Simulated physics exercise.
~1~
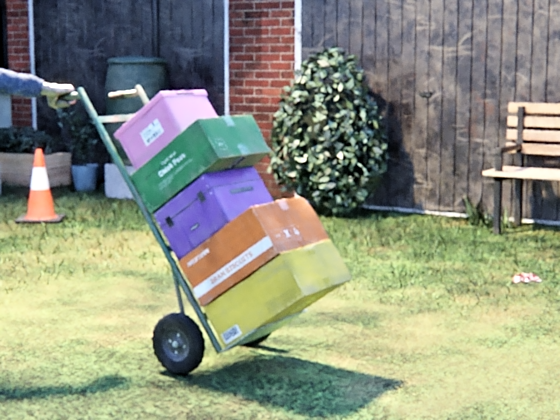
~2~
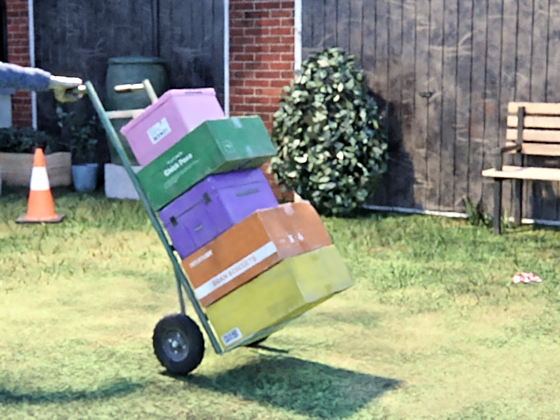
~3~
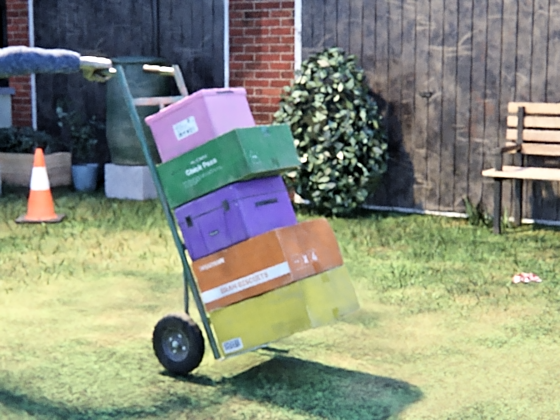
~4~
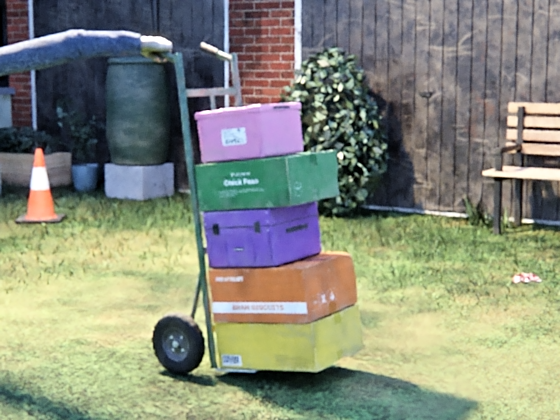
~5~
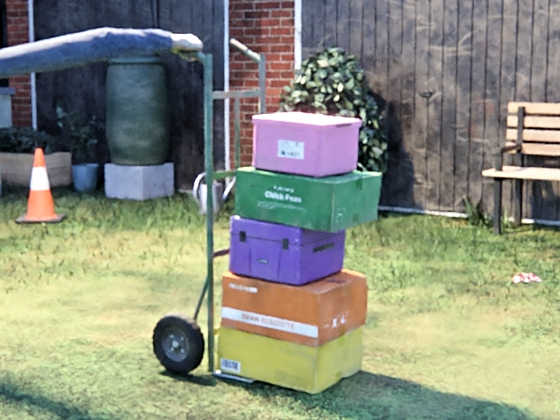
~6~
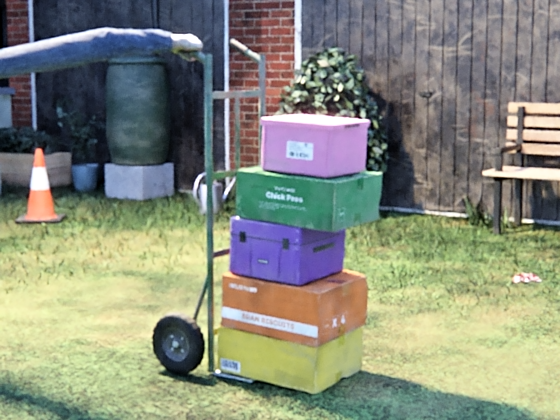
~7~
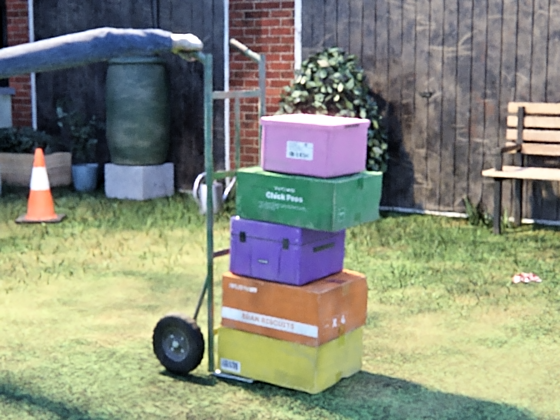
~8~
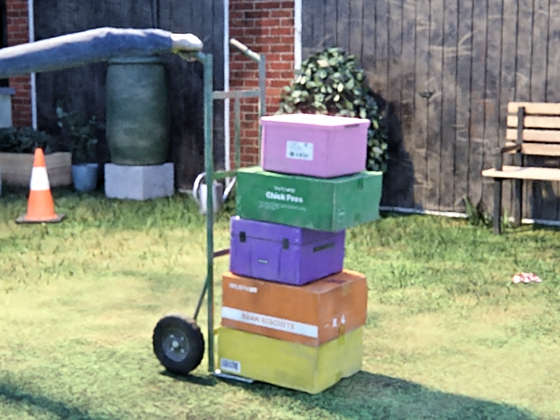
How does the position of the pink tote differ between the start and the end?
At the start the pink tote leans back near the truck's handles, to the left of the brick pillar. At the end it sits clearly farther right and slightly lower, level on top of the stack in front of the bush.
We see a gloved hand holding a tilted sack truck stacked with yellow, orange, purple, green and pink boxes on a lawn. The arm swings the truck upright, the boxes shift slightly to the right, and the stack ends standing still with nothing fallen.
